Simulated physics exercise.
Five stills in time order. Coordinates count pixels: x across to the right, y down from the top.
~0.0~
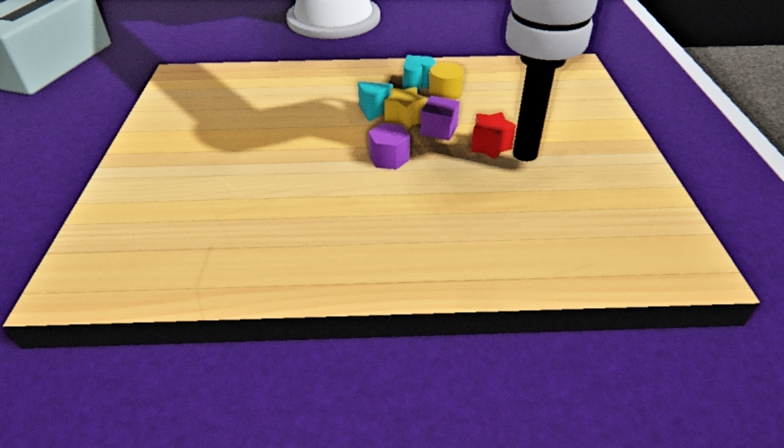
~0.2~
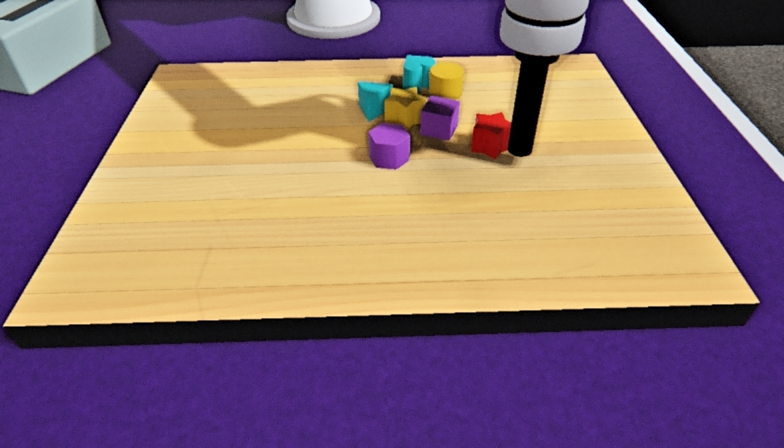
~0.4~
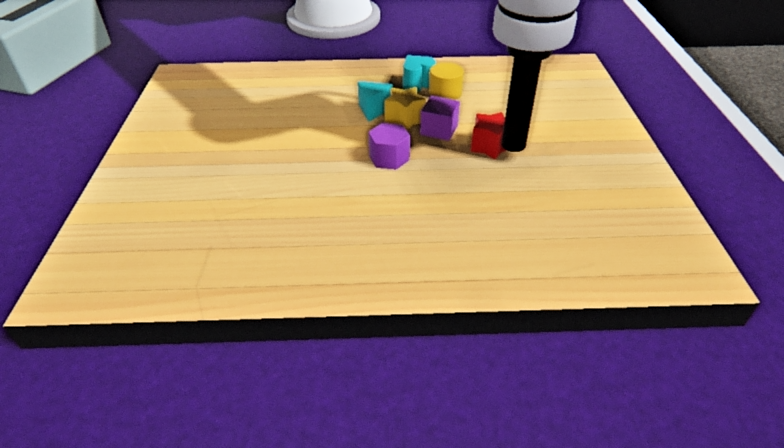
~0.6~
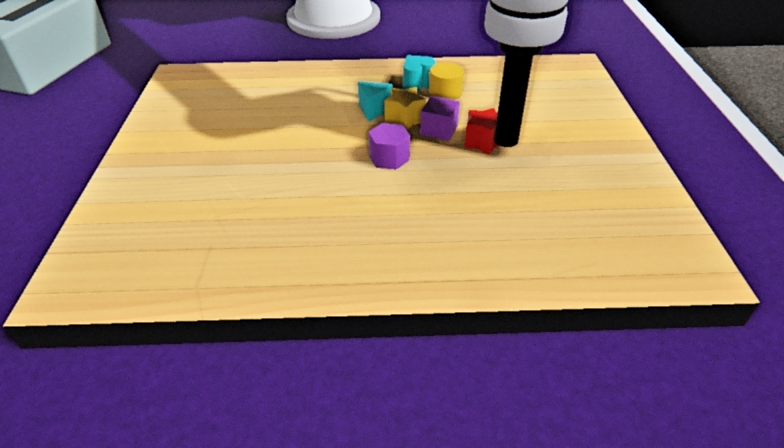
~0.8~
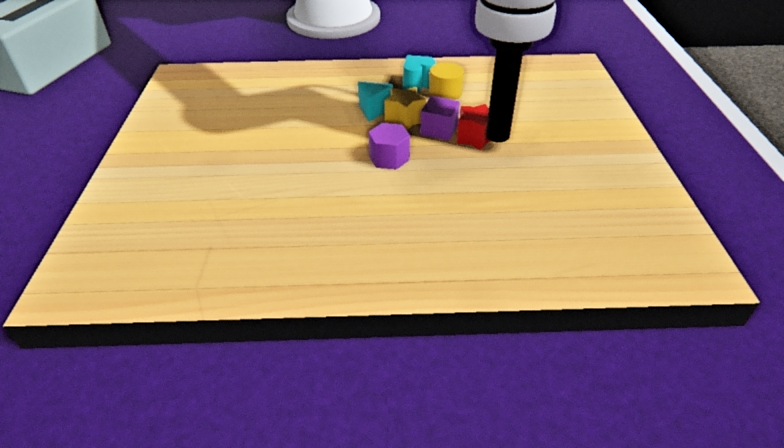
A black bar slides slightly left and away, nudging the red star toward the purple block.
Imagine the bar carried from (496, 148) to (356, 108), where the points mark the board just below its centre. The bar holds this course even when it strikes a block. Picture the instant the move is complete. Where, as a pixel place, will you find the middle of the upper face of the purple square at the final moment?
At pixel (390, 63).
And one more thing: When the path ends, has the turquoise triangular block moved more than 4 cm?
Yes.
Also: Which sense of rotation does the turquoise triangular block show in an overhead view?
From overhead, anticlockwise.
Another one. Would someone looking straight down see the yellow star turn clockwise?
In short: No.
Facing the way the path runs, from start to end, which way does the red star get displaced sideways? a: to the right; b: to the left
Letter a.
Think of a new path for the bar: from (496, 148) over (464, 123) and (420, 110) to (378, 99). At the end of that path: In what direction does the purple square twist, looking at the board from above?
From the top, the block rotates counterclockwise.
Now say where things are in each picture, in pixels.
In the first frame, bar's lower end (525, 155); turquoise triangular block (373, 87); yellow star (405, 96); purple square (441, 106); red star (493, 122).
In the second frame, bar (520, 150); blocks still.
In the third frame, bar (514, 146); blocks still.
In the fourth frame, bar (506, 141); red star (486, 118).
In the fifth frame, bar (498, 136); turquoise triangular block (373, 87); yellow star (405, 96); purple square (441, 106); red star (478, 113).
On the path given first. One third of the way, bar (446, 121); turquoise triangular block (349, 83), turned 55° anticlockwise; yellow star (378, 82), turned 30° anticlockwise; purple square (409, 87); red star (436, 97), turned 20° clockwise.
Two thirds of the way, bar (399, 108); turquoise triangular block (336, 81), turned 75° anticlockwise; yellow star (360, 70), turned 65° anticlockwise; purple square (391, 70), turned 40° clockwise; red star (403, 84), turned 55° clockwise.
At the end, bar (355, 96); turquoise triangular block (326, 79), turned 75° anticlockwise; yellow star (358, 69), turned 75° anticlockwise; purple square (390, 63), turned 65° clockwise; red star (388, 79), turned 85° clockwise.
